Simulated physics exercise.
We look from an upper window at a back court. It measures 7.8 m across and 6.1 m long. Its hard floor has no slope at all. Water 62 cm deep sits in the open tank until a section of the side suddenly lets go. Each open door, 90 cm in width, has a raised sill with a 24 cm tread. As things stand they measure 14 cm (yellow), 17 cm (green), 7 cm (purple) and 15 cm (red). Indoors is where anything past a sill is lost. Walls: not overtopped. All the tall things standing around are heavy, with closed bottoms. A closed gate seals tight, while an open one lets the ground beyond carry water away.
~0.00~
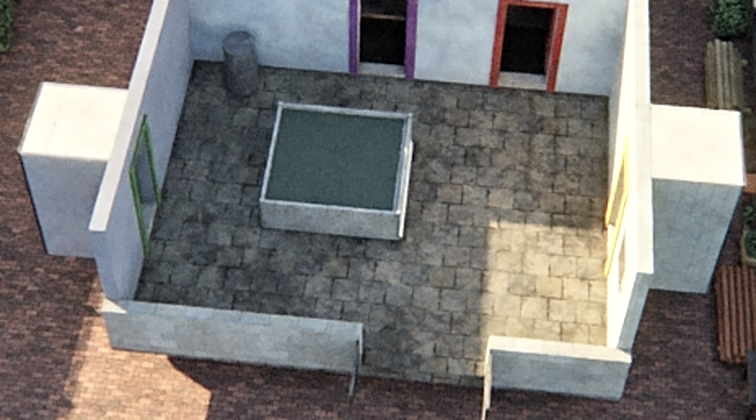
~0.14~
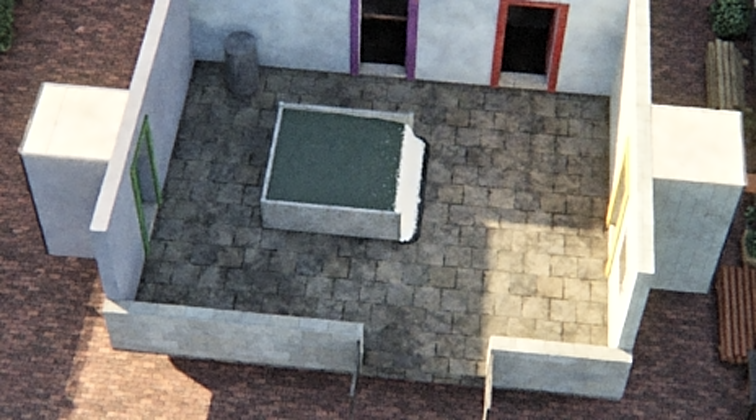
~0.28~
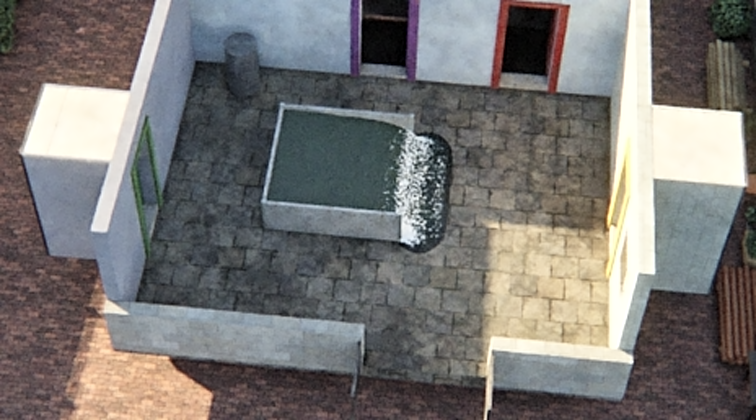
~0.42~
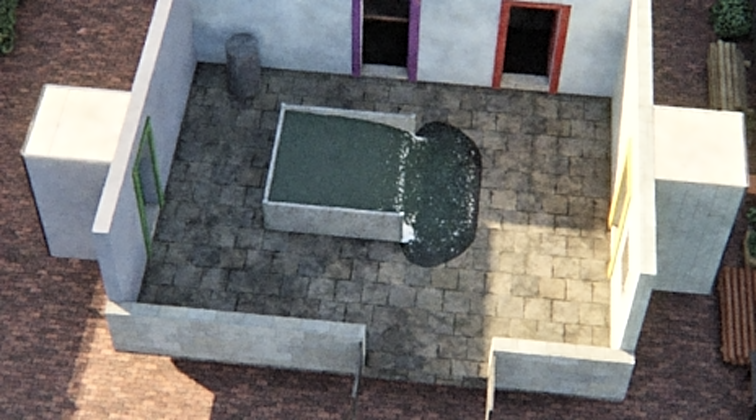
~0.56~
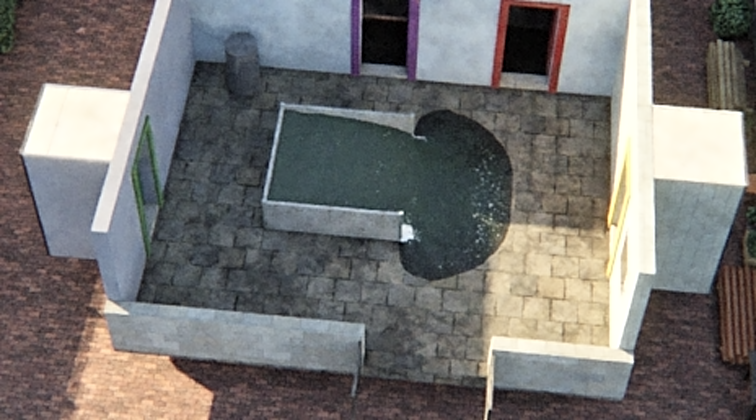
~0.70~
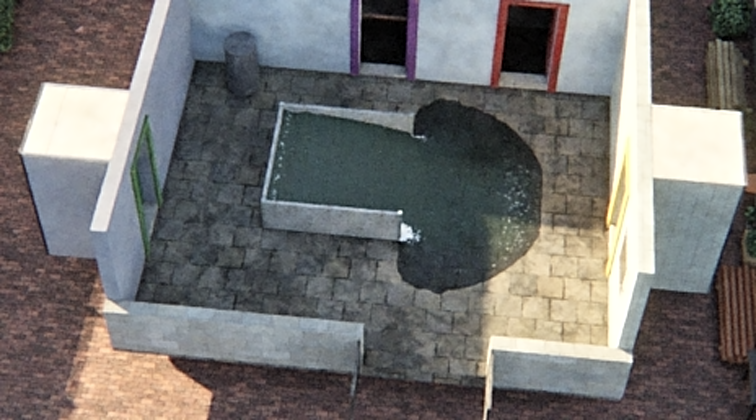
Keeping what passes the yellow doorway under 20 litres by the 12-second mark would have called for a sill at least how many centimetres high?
It would have called for about 24 cm.
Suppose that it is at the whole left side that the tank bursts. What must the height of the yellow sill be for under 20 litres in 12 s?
Some 8.5 cm.
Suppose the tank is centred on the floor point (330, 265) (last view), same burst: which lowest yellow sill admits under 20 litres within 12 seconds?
24 cm, give or take.
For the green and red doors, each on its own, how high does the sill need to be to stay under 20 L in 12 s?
You'd want some 6.0 cm at green and some 13.5 cm at red.
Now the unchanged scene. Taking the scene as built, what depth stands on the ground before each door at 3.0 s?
In cm: Yellow 27, green 0, purple 0, red 15.
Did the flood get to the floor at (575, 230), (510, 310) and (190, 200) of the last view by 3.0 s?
Status: Submerged / submerged / clear.
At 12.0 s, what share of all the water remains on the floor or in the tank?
Around 84 per cent of the water.
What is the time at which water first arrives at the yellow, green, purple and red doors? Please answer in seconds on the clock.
Yellow 1.1 s, green 7.5 s, purple 4.5 s, red 1.4 s.
After 1.4 s water covers 35 % of the floor, deepest (32 cm) near (607, 208); 23 cm at the yellow door, 2 litres in over its 14 cm sill.
After 3.0 s water covers 45 % of the floor, deepest (38 cm) near (608, 101); 27 cm at the yellow door, 101 litres in over its 14 cm sill.
After 12.0 s water covers 100 % of the floor, deepest (12 cm) near (262, 217); 5 cm at the yellow door, 143 litres in over its 14 cm sill.
At the yellow door as built, the water arrived by 1.1 s and peaked near 30 cm at 2.4 s.
With a sill of 21.5 cm, 38 litres would have come in within the 12 s; with 29 cm, 2 litres. So under 20 litres takes about 24 cm.
